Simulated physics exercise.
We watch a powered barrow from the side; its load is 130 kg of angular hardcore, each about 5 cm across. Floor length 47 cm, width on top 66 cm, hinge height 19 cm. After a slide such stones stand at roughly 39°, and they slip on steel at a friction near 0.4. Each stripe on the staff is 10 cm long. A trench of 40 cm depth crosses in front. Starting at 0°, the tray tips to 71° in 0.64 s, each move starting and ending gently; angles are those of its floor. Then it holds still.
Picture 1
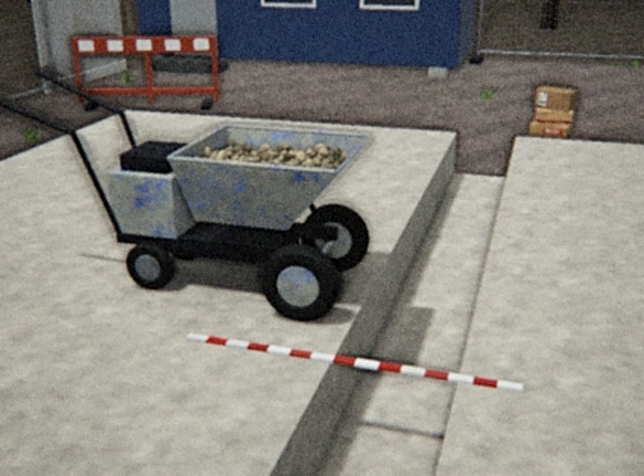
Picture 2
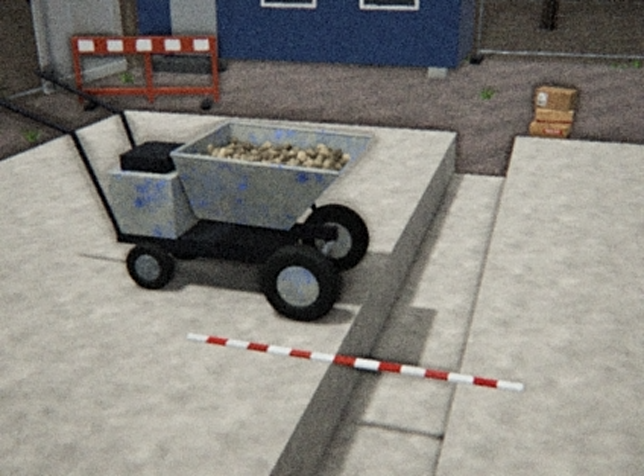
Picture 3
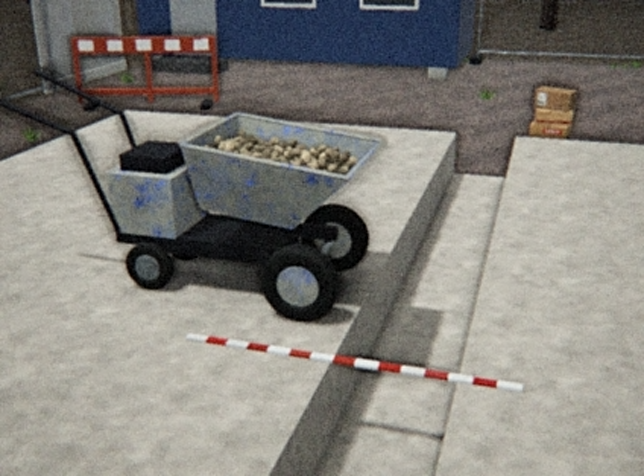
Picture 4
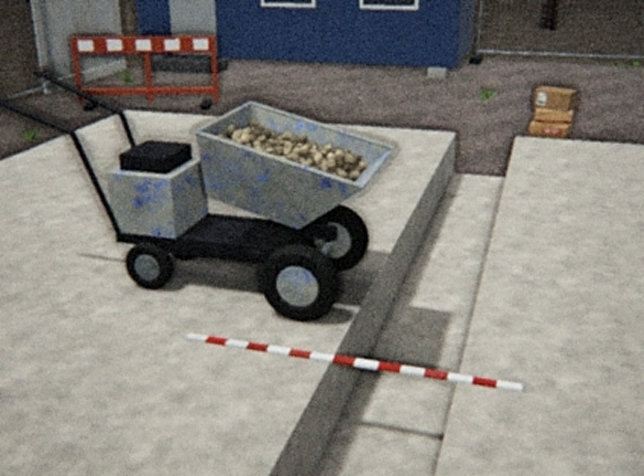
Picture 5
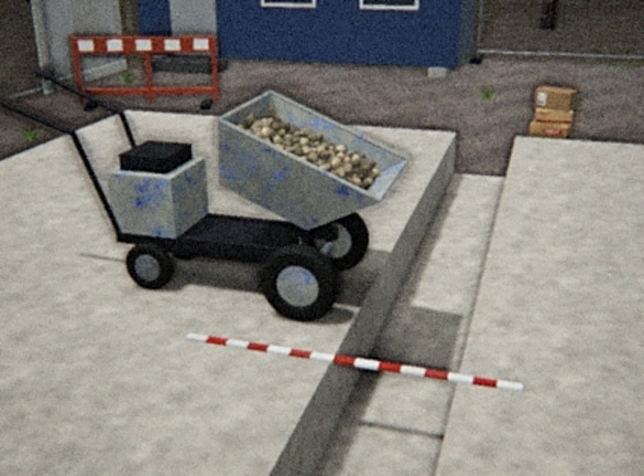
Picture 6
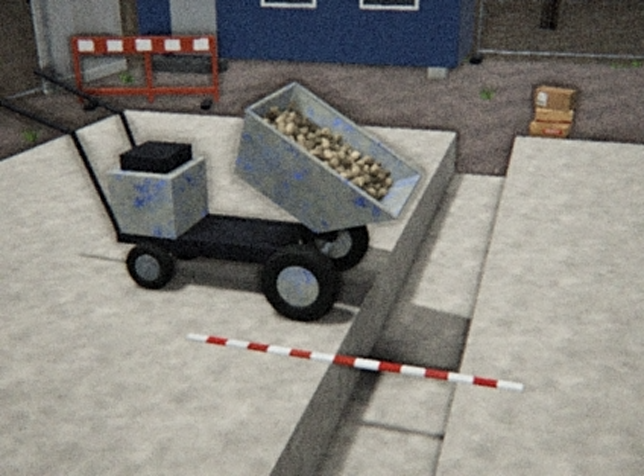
A metal tray of stones on a wheeled barrow tilts steadily toward the trench.
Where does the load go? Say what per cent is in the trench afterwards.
Close to 52 in a hundred.
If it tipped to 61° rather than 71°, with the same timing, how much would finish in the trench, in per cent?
Then about 25 per cent.
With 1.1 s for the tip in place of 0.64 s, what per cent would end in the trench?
In that case some 70 per cent.
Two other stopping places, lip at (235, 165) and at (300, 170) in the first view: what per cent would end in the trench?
About 90 and 85 per cent.
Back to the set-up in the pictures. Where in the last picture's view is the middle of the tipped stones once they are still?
Their middle is at about (467, 349).
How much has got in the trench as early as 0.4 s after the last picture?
Some 15 per cent.
Then, 0.2 s after the last picture the floor is at 60°, 100 % in the tray; the foremost stones are at (420, 241).
Then, 0.4 s after the last picture the floor is at 71°, 73 % in the tray, 13 % in the trench, 15 % past the trench; the foremost stones are at (512, 332).
Then, 0.8 s after the last picture the floor is at 71°, 23 % in the tray, 28 % in the trench, 49 % past the trench; the foremost stones are past the picture's edge.
Then, 2.7 s after the last picture the floor is at 71°, 0 % in the tray, 52 % in the trench, 48 % past the trench; the foremost stones are past the picture's edge.
